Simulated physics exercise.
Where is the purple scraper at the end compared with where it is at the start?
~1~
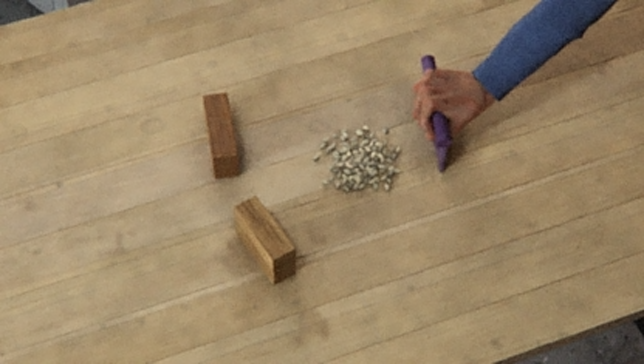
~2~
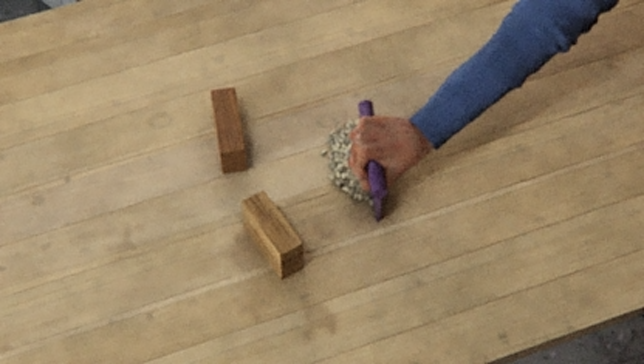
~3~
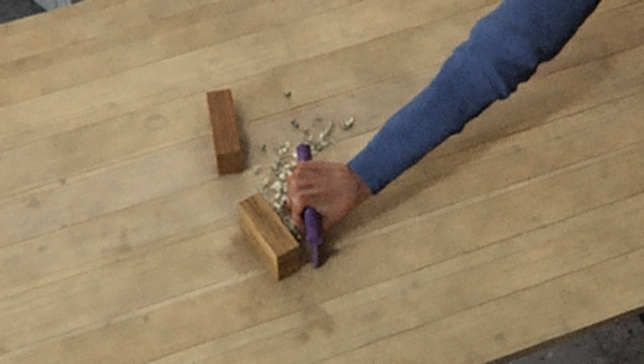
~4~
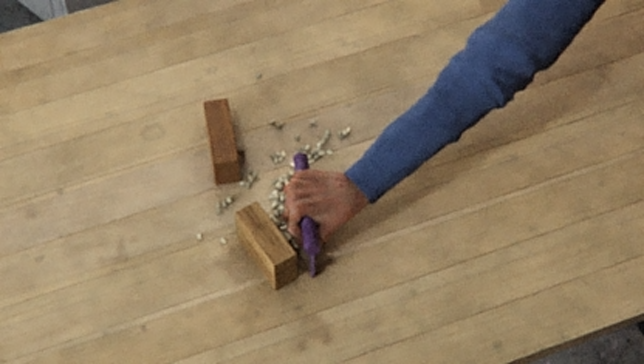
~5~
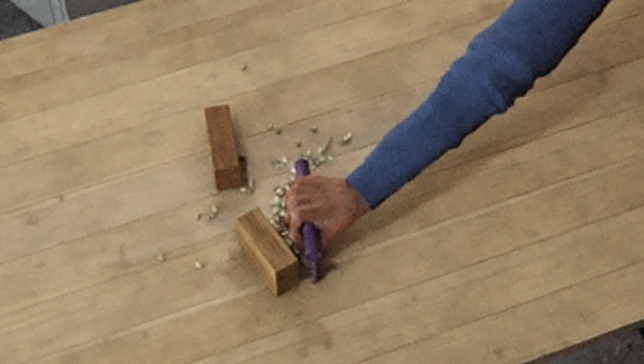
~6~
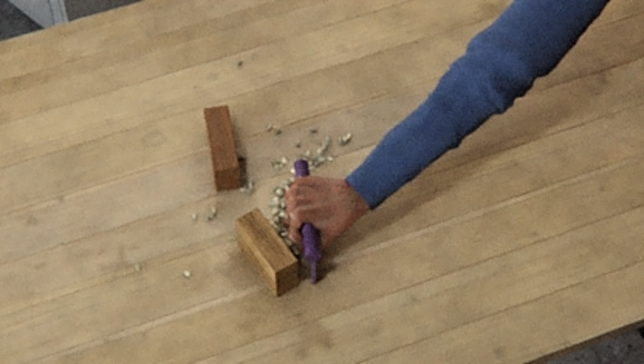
It starts to the right of the bean heap, well away from the blocks, and ends farther left and lower in the view, right beside the nearer block.
A hand in a blue sleeve grips a purple scraper beside a heap of small whitish beans on a pale plank tabletop, seen from above at a slant by a slightly swaying camera. Two brown wooden blocks stand to the left with a gap between them. The hand drives the scraper left and toward the viewer, into the beans, pushing them against the nearer block and scattering some. The scraper then halts beside that block. A few beans roll out through the gap, but most stay held up before the blocks.
